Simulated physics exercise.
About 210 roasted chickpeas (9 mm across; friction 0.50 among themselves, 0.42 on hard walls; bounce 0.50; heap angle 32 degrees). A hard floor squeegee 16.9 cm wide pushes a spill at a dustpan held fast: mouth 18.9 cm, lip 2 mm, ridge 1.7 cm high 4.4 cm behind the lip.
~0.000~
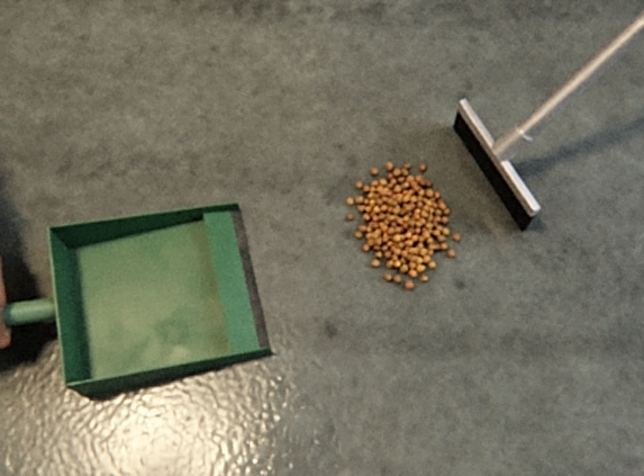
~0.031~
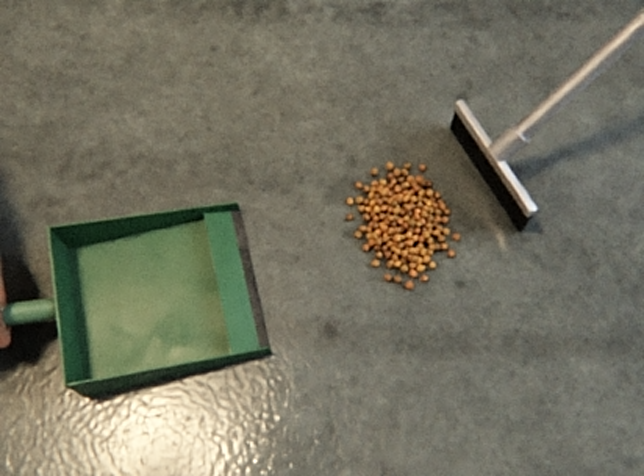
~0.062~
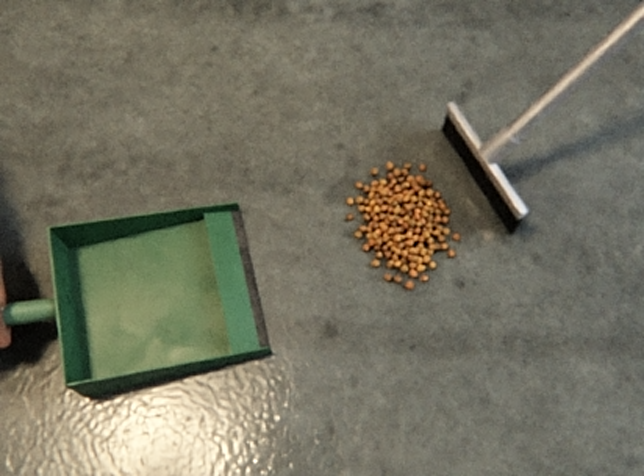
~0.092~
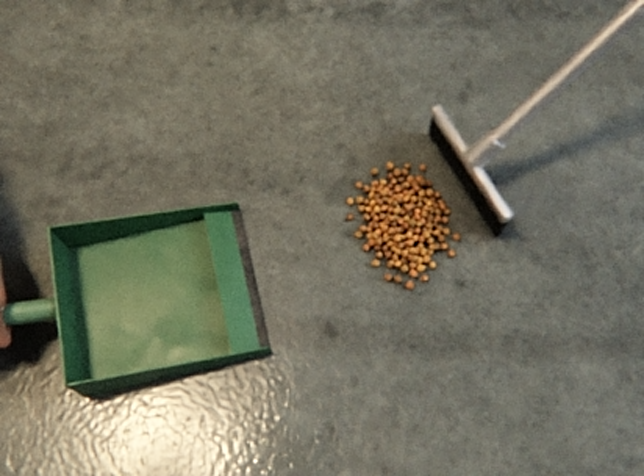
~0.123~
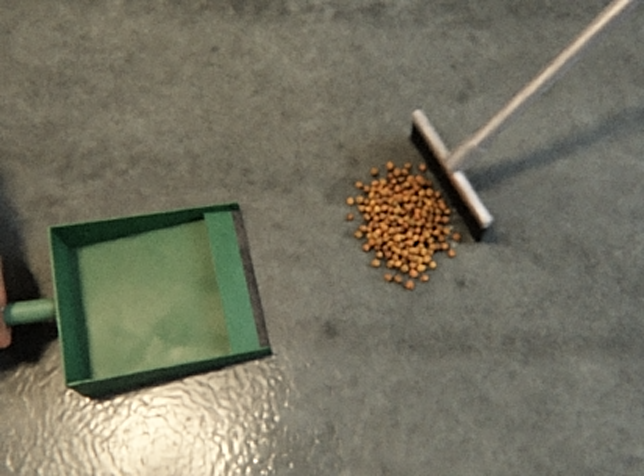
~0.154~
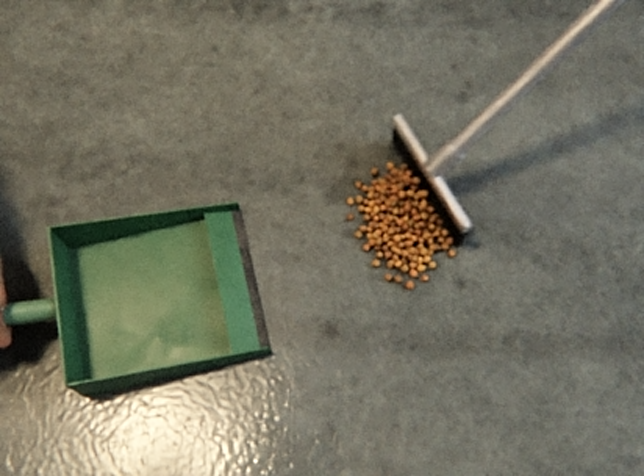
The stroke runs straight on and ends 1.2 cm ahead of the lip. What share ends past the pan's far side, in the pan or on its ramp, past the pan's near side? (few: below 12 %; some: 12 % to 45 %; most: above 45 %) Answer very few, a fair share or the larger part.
Past the pan's far side: Very few; in the pan or on its ramp: A fair share; past the pan's near side: Very few.
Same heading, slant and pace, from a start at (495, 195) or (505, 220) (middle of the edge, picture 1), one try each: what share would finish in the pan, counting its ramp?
About 35 and 35 per cent.
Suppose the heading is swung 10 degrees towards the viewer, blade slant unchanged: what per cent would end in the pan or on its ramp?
It would be near 35 per cent.
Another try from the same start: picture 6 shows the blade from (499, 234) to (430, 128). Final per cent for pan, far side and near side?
Pan 30, far 5, near 20.
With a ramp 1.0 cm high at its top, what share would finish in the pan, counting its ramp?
It would be near 30 per cent.
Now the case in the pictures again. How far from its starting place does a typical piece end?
Some 20 cm.
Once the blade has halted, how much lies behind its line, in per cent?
Some 15 per cent.
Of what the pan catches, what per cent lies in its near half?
Some 20 per cent.
Then, at 0.29 s, middle of the blade 12 cm from the lip; 0 % over the lip, far side 5 %, near side 0 %.
Then, at 0.38 s, middle of the blade 5 cm from the lip; 0 % over the lip, far side 10 %, near side 0 %.
After 0.60 s, middle of the blade 3 cm from the lip; 25 % over the lip, far side 10 %, near side 5 %.
At rest (1.0 s), far side 10 %, pan 25 %, near side 5 %, in front of the lip or behind the blade 60 %.
